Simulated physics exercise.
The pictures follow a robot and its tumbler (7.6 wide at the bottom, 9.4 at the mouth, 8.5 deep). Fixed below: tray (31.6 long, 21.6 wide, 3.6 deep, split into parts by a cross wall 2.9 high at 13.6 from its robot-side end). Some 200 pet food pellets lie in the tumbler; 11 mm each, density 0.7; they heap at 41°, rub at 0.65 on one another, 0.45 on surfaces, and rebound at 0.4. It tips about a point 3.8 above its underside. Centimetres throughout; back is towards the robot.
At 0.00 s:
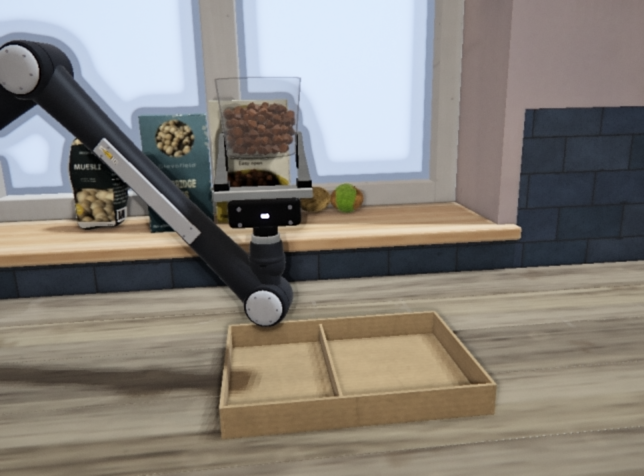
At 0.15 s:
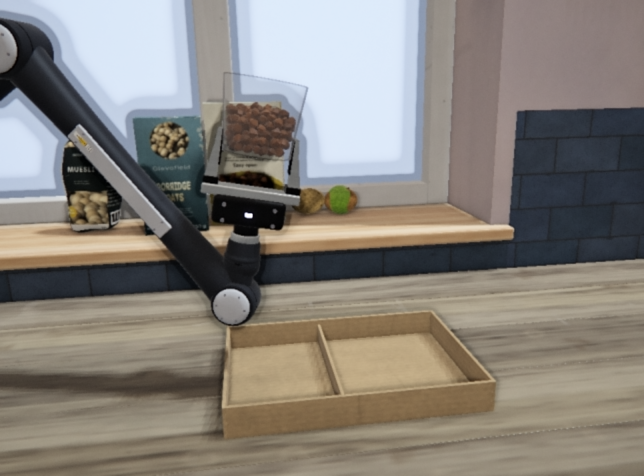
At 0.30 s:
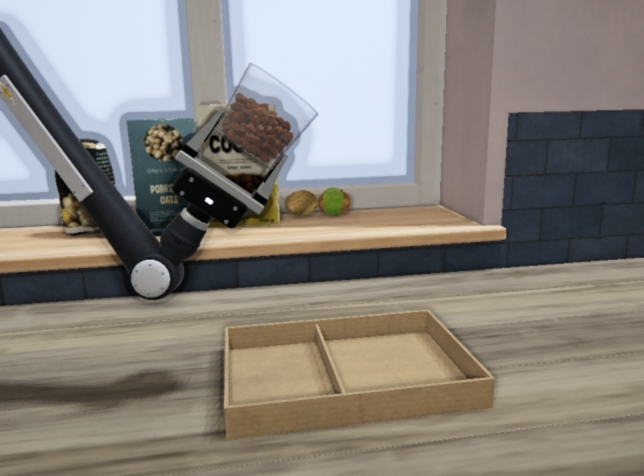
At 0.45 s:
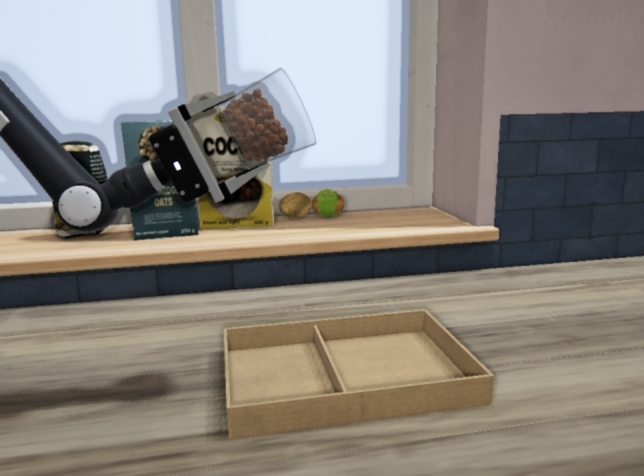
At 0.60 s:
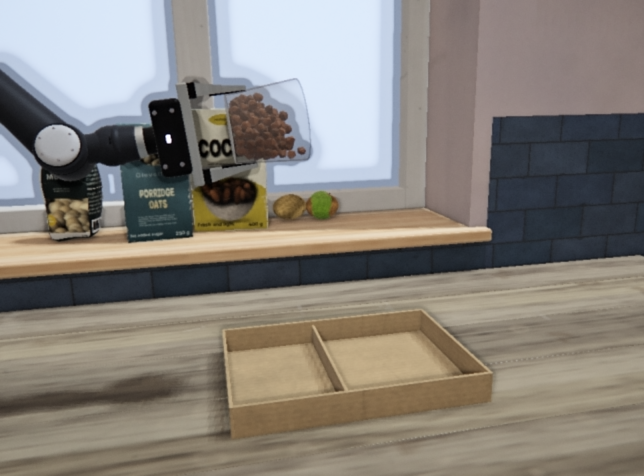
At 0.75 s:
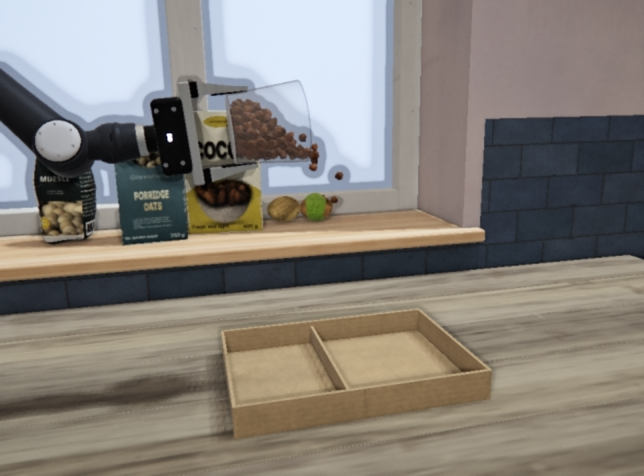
The video shows a robot arm tilting a clear tumbler of brown pellets rightward until it lies nearly sideways above a wooden counter with a divided tray, and a few pellets then leave its open end near the window.
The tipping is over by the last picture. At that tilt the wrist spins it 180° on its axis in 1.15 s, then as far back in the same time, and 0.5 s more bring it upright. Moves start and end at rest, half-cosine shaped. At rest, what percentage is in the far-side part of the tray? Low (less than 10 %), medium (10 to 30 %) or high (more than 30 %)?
Answer: High; more than 30 % of the pet food pellets finish in the far-side part of the tray.
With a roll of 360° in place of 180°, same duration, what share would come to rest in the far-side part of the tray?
Then about 65 per cent.
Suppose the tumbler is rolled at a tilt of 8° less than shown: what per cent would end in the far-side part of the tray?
It would be near 20 per cent.
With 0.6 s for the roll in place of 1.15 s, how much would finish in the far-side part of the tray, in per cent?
Then about 40 per cent.
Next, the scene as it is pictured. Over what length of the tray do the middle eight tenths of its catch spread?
About 14 cm.
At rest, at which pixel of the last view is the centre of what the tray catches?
Around (367, 361).
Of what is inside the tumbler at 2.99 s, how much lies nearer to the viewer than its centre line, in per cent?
About 80 per cent.
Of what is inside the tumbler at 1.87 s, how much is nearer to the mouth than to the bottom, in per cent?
Some 40 per cent.
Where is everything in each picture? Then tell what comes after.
Tumbler middle at (260, 119), upright; upper third of the load around (263, 115), from x 230 to 290, top at y 105; 197 in the tumbler, in the first picture.
Tumbler middle at (261, 119), tipped 11°; upper third of the load around (256, 117), from x 230 to 290, top at y 105, in the second picture.
Tumbler middle at (263, 121), tipped 37°; upper third of the load around (250, 115), from x 225 to 290, top at y 100, in the third picture.
Tumbler middle at (264, 123), tipped 67°; upper third of the load around (251, 112), from x 230 to 285, top at y 95, in the fourth picture.
Tumbler middle at (265, 125), tipped 84°; upper third of the load around (251, 113), from x 235 to 300, top at y 95, in the fifth picture.
Tumbler middle at (266, 126), tipped 85°; upper third of the load around (249, 119), from x 235 to 340, top at y 105; 193 in the tumbler, 4 in flight or on a rim, in the sixth picture.
After 1.87 s, tipped 85°, highest piece 37 above the table; 130 in the tumbler, 58 in the far-side part, 1 in the robot-side part, 8 in flight or on a rim.
After 2.99 s, tipped 85°, highest piece 37 above the table; 100 in the tumbler, 92 in the far-side part, 1 in the robot-side part, 4 in flight or on a rim.
After 3.75 s, upright, highest piece 38 above the table; 101 in the far-side part, 95 in the tumbler, 1 in the robot-side part.
After 4.45 s, upright, highest piece 38 above the table; 101 in the far-side part, 95 in the tumbler, 1 in the robot-side part.
At rest, 101 in the far-side part, 95 in the tumbler, 1 in the robot-side part. That is 51 % in the far-side part of the tray.
